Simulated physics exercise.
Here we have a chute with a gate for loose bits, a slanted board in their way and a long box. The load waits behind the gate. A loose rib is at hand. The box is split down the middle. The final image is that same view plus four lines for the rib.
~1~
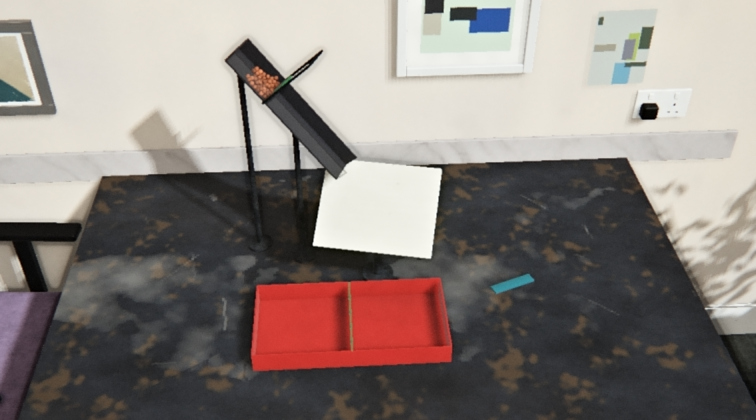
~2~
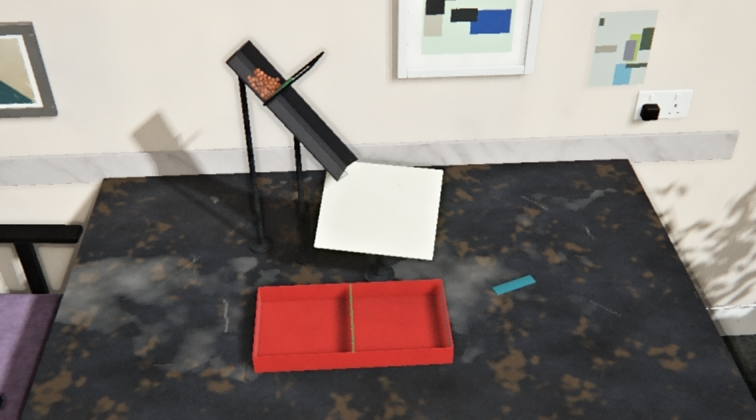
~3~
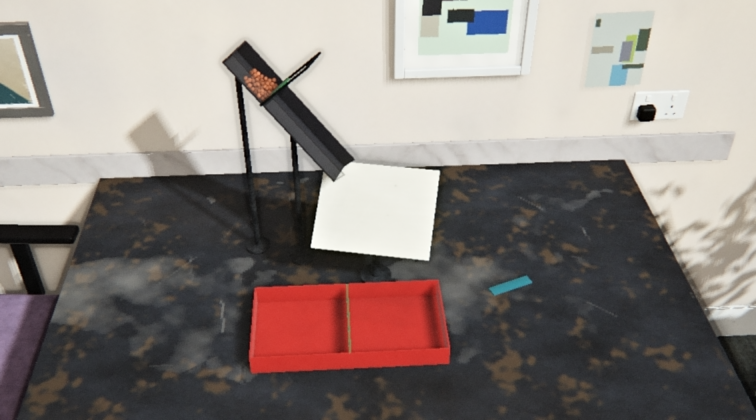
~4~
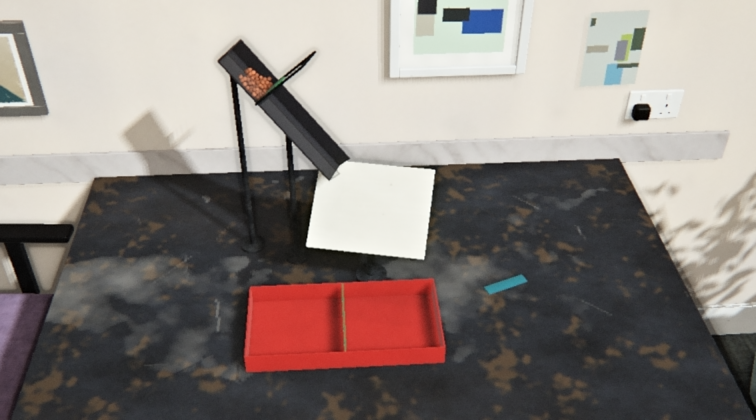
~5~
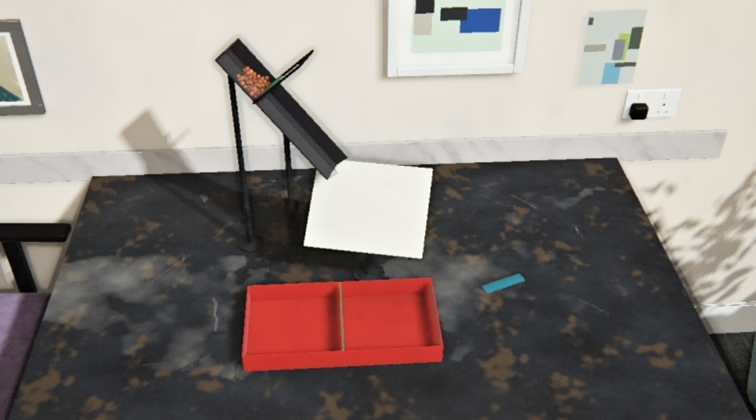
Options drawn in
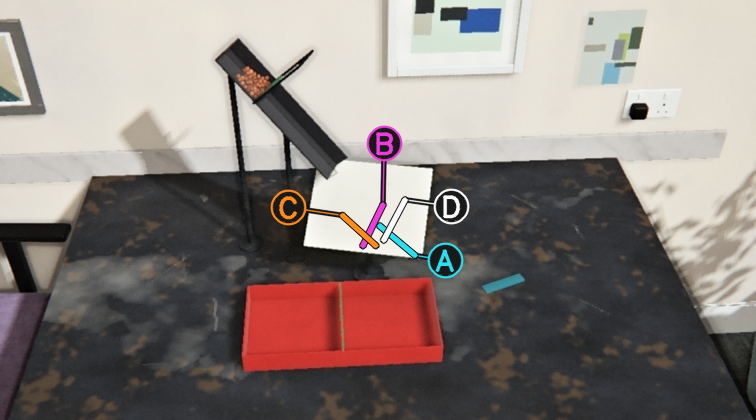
The footage shows small orange-brown pellets resting behind a gate in a dark sloping chute, above a tilted white board and a divided red box on a dark table; nothing moves except the view, which shifts very slightly.
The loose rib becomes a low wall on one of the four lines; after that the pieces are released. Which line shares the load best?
Go for B.
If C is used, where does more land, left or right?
The right half.
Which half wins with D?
The right half.
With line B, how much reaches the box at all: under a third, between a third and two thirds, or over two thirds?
Over two thirds.
On the marked copy, line A from (379, 225) to (415, 255); line B from (382, 204) to (362, 245); line C from (342, 215) to (375, 245); line D from (405, 199) to (383, 240).
With A, of what is caught, none at all in the left half, the whole lot in the right.
With B, of what is caught, close to a third in the left half, close to two thirds in the right.
With C, of what is caught, none at all in the left half, the whole lot in the right.
With D, of what is caught, none at all in the left half, the whole lot in the right.
